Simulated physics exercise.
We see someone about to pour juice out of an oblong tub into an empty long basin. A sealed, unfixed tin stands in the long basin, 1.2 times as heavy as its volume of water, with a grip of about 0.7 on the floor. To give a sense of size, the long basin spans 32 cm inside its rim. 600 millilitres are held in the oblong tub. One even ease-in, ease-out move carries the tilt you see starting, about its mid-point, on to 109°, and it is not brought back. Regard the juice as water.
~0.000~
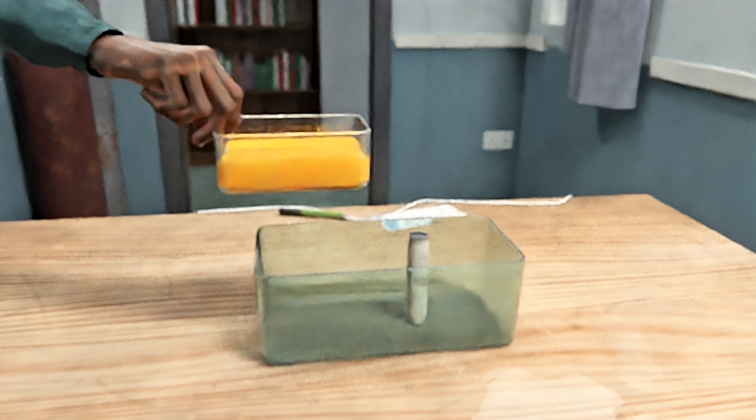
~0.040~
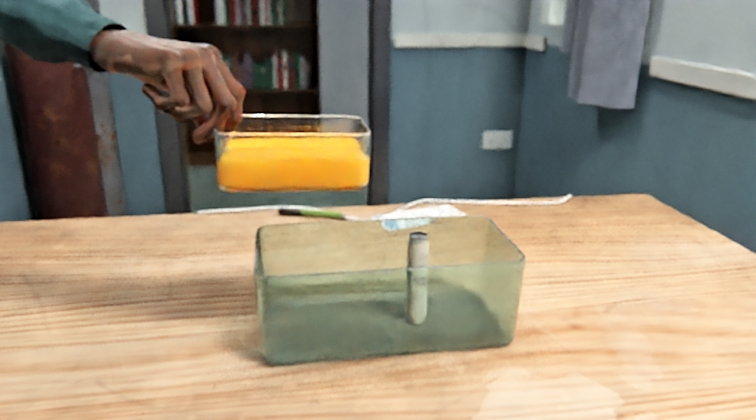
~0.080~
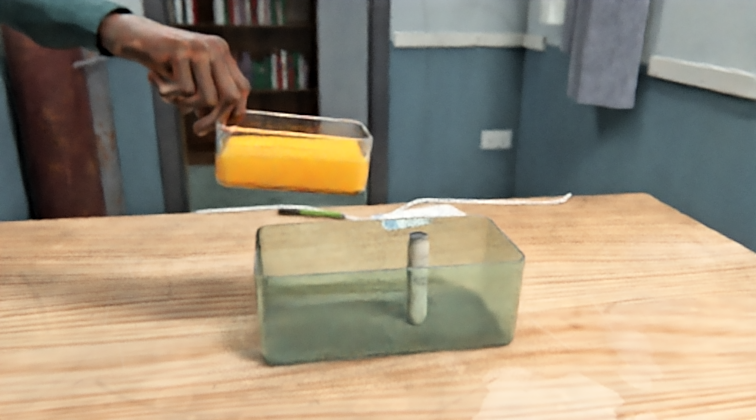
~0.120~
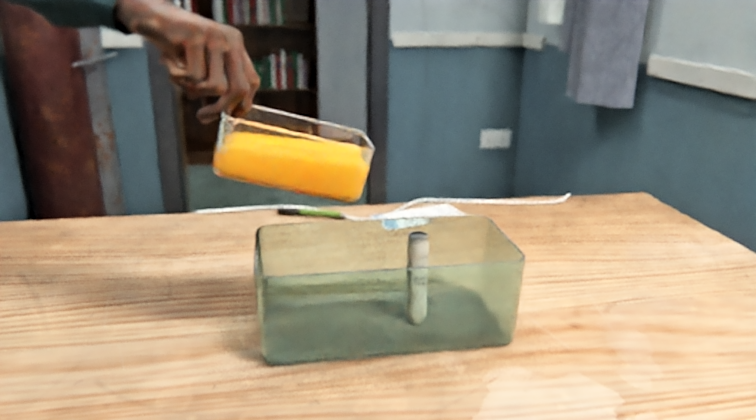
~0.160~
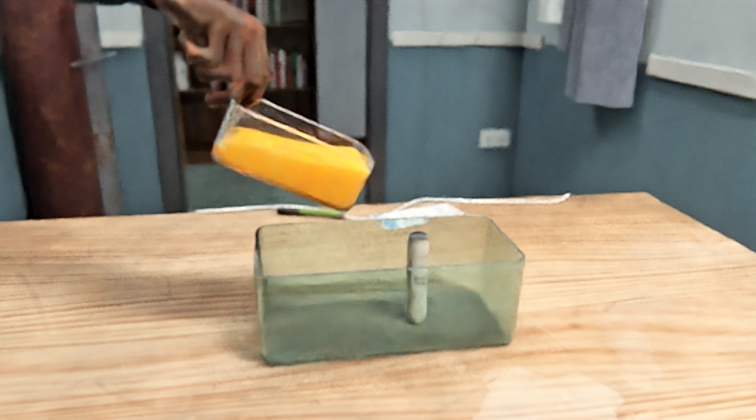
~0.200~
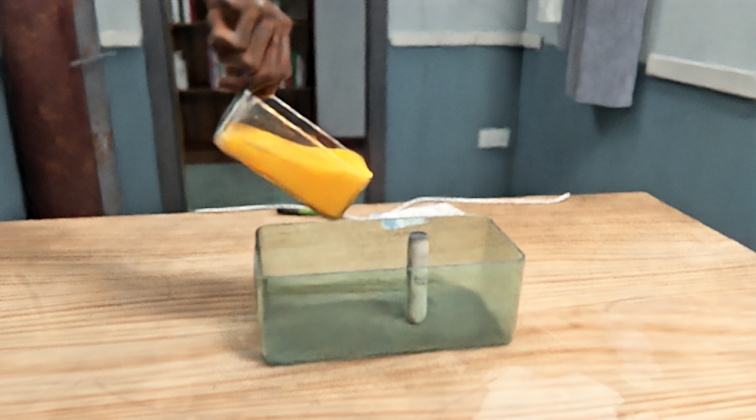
Orange juice in a clear oblong tub tilting steadily down to the right, a hand turning it above a long greenish basin.
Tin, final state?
Tipped.
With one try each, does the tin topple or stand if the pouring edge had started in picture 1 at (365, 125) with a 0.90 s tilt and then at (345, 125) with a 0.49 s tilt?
Try 1: Still standing; try 2: Still standing.
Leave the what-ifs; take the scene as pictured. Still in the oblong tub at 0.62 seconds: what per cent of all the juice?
4 in a hundred, give or take.
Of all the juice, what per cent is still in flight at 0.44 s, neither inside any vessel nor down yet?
Estimate: About 24 % of all of it.
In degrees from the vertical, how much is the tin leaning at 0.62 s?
The tilt comes to near 5°.
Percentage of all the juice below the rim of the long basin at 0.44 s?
Around 62 percent.
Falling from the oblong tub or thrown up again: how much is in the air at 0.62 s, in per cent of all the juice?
Estimated airborne part: Roughly 5 per cent.
By 0.44 s the tilt is 105° and 12 per cent is still to pour; the tin stands where it began.
By 0.62 s the tilt is 109° and 4 per cent is still to pour; the tin stands 1 cm from where it began.
By 0.80 s the tilt is 109° and 0 per cent is still to pour; the tin leans 13°.
By 1.00 s the tilt is 109° and 0 per cent is still to pour; the tin lies on its side.
At rest the tin lies on its side.
